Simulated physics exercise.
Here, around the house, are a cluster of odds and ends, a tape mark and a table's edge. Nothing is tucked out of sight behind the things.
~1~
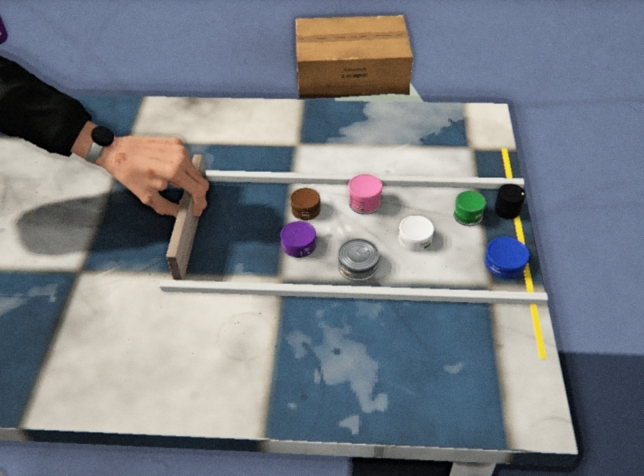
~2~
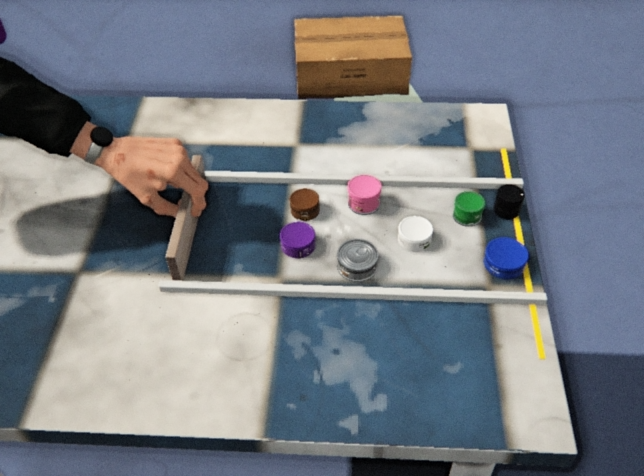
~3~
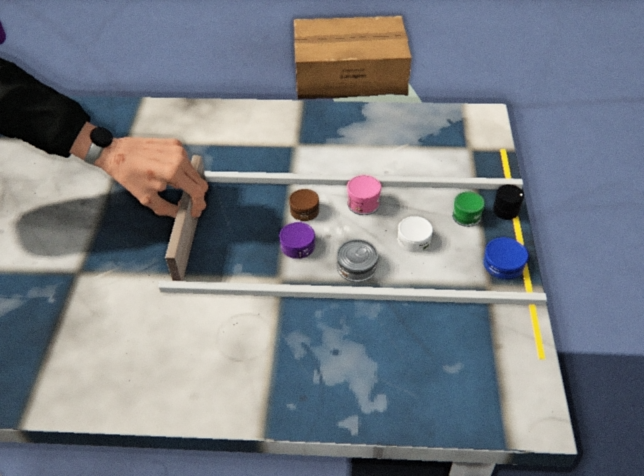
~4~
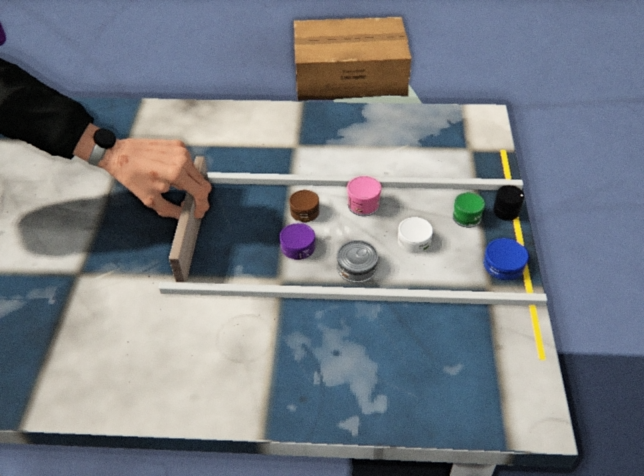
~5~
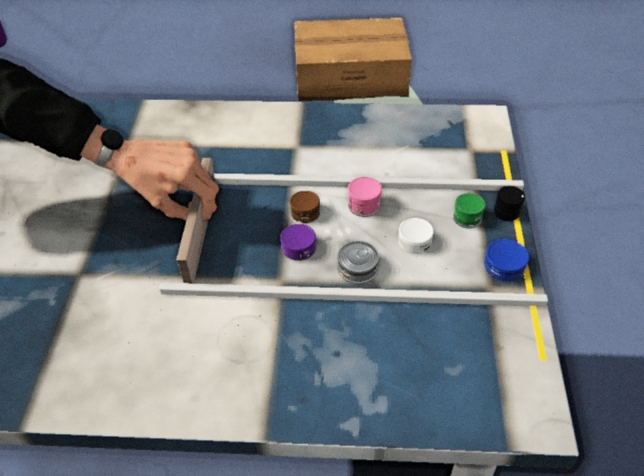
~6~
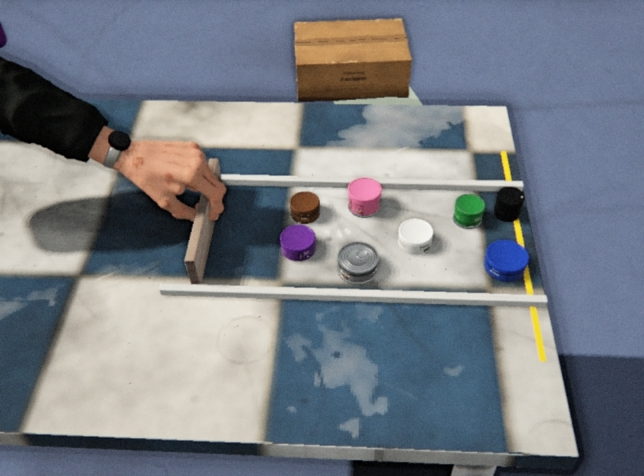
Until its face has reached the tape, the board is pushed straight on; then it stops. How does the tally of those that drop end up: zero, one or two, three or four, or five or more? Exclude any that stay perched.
The tally ends at five or more.
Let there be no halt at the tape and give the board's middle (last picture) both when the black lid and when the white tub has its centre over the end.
With the black lid it sits around (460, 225), with the white tub around (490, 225).
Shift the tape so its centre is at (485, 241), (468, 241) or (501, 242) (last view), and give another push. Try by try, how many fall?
2, 1, 4.
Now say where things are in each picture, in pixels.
The first frame shows black lid (510, 202); blue tub (506, 258); green pot (469, 209); board (189, 216); tape (521, 240).
The second frame shows blue tub (506, 258); pink tin (364, 195).
The third frame shows green pot (468, 209); board (188, 217).
The fourth frame shows black lid (508, 203); grey pot (357, 261).
The fifth frame shows blue tub (506, 260); white tub (416, 236).
The sixth frame shows black lid (509, 204); blue tub (506, 261); green pot (469, 211); board (205, 220); tape (521, 242).
Early on, none off yet; black lid at rest near (509, 204); blue tub at rest near (506, 261); green pot at rest near (469, 211).
A while later, none off yet; black lid travelled about its own width near (539, 204); blue tub travelled about its own width near (533, 262); green pot travelled about its own width near (513, 210).
Finally, the number that fall off is five or more; lost, purple tub, brown tub, grey pot, pink tin, white tub, green pot, blue tub and black lid.
